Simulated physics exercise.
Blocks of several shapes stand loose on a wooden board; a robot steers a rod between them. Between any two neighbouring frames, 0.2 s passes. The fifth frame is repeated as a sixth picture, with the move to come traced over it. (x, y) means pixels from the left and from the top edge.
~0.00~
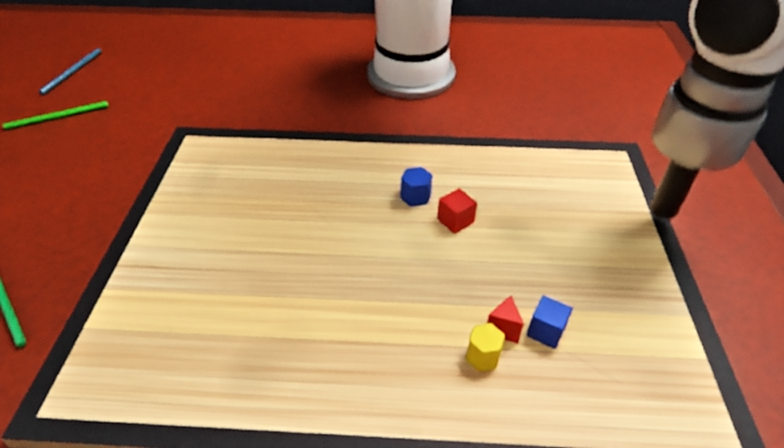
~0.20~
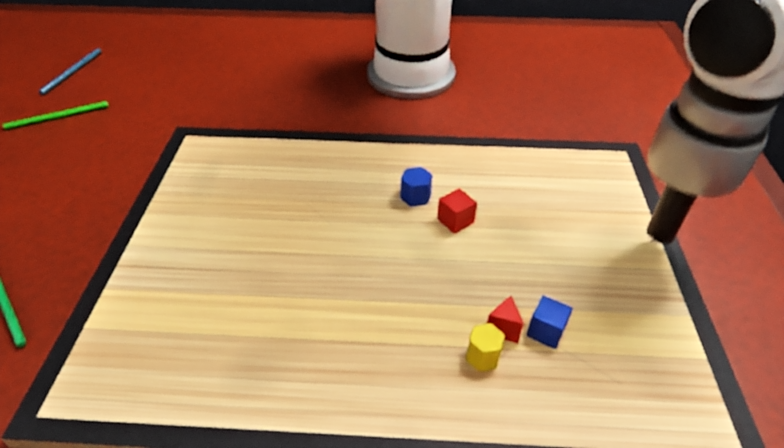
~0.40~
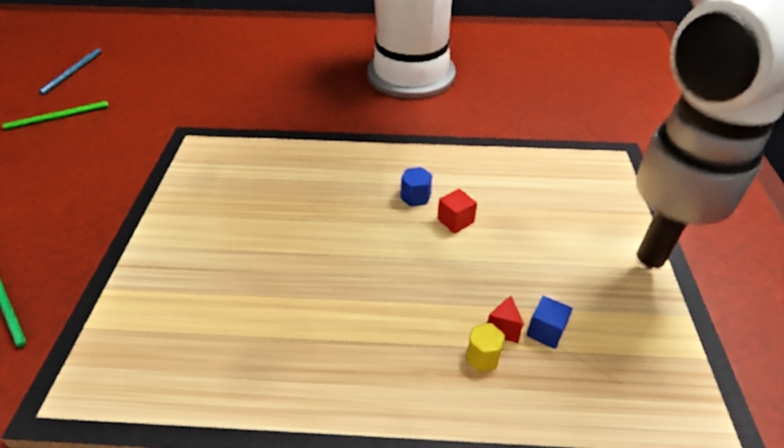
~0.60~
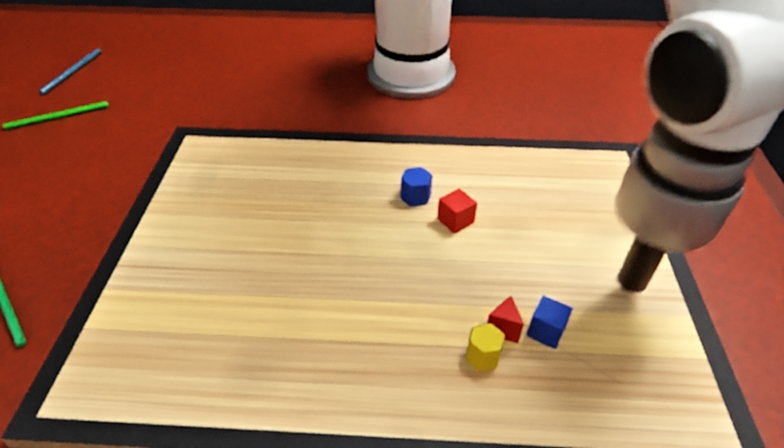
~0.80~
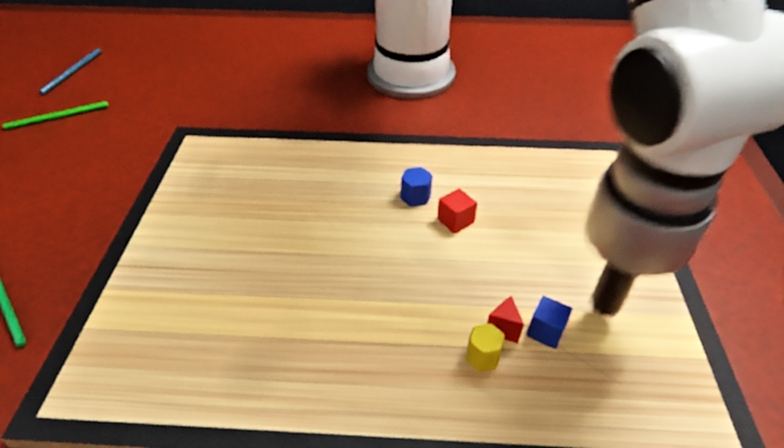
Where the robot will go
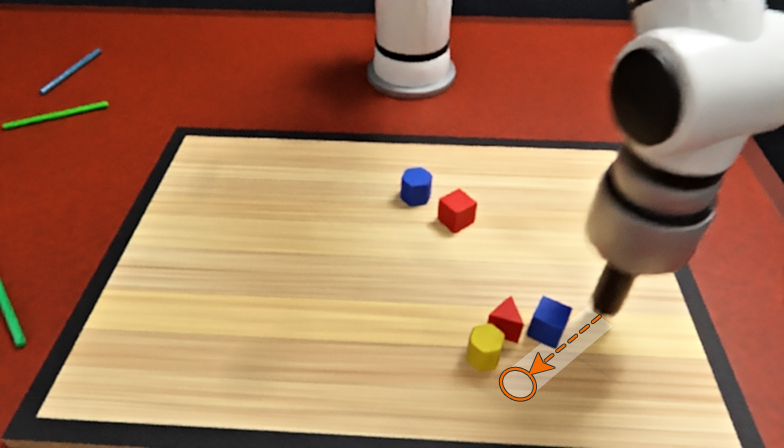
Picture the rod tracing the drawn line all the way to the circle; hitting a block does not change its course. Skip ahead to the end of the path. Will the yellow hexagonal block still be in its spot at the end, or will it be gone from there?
When the path is over, the yellow hexagonal block is still on its spot.
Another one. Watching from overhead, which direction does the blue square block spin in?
Answer: With the clock.
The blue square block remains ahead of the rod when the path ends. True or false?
Answer: False.
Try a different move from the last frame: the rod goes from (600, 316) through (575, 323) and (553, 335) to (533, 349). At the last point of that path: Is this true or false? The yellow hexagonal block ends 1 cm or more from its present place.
Answer: True.
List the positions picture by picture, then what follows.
Rod's lower end (663, 211); yellow hexagonal block (487, 337); red three-sided block (508, 310); blue square block (553, 311), in the first picture.
Rod (660, 234); blocks still, in the second picture.
Rod (650, 259); blocks still, in the third picture.
Rod (632, 282); blocks still, in the fourth picture.
Rod (605, 304); yellow hexagonal block (487, 337); red three-sided block (508, 310); blue square block (553, 311), in the fifth picture.
Drawn move, from (600, 316) directly to (518, 384).
On the path given first. One third of the way, rod (578, 326); blue square block (548, 311).
Two thirds of the way, rod (550, 349); red three-sided block (500, 309); blue square block (535, 314), turned 20° clockwise.
At the end, rod (522, 373); yellow hexagonal block still; red three-sided block (500, 309); blue square block (535, 314), turned 20° clockwise.
